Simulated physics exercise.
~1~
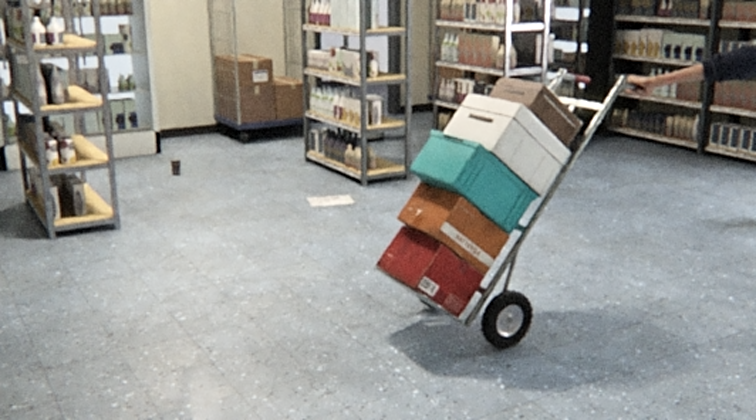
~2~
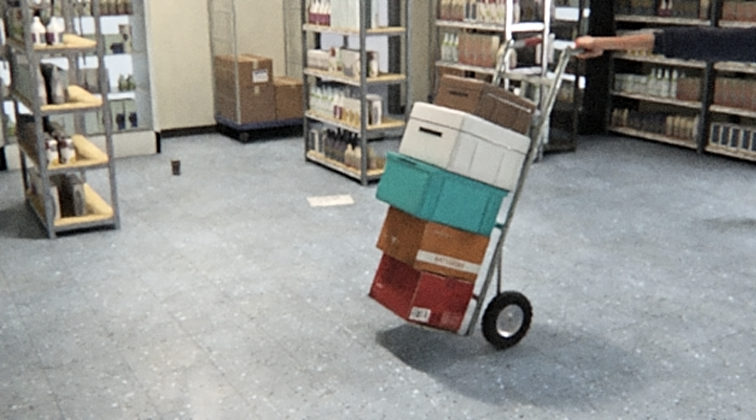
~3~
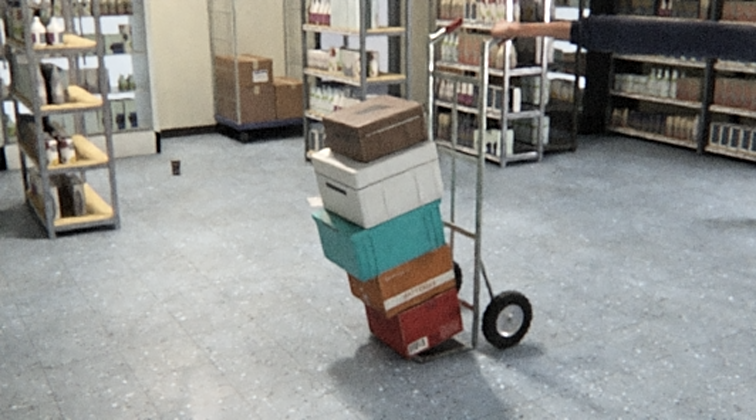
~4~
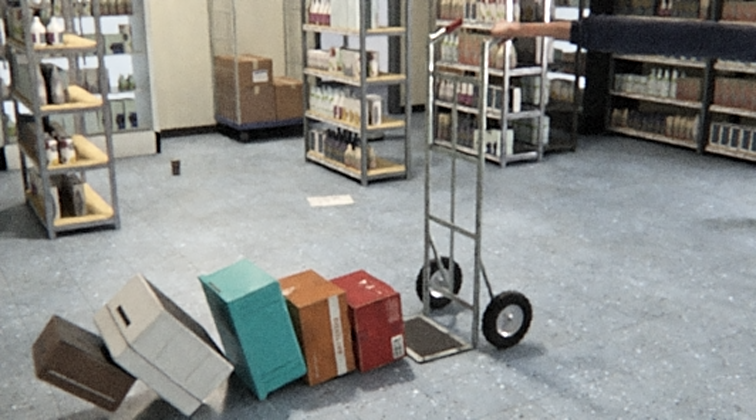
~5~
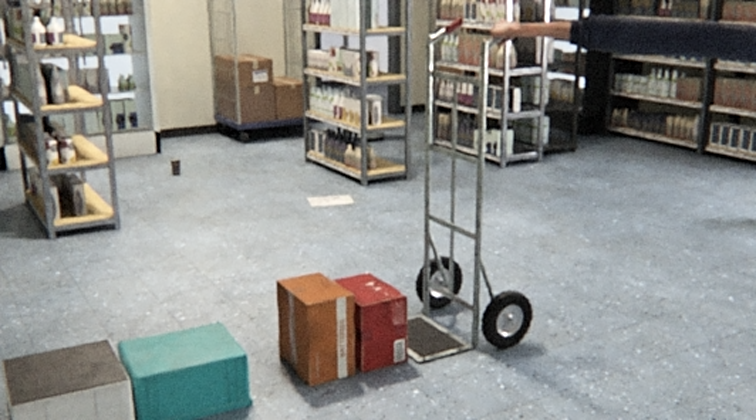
Stacked boxes on a hand truck toppling left as an arm tips it upright, ending strewn across the shop floor.
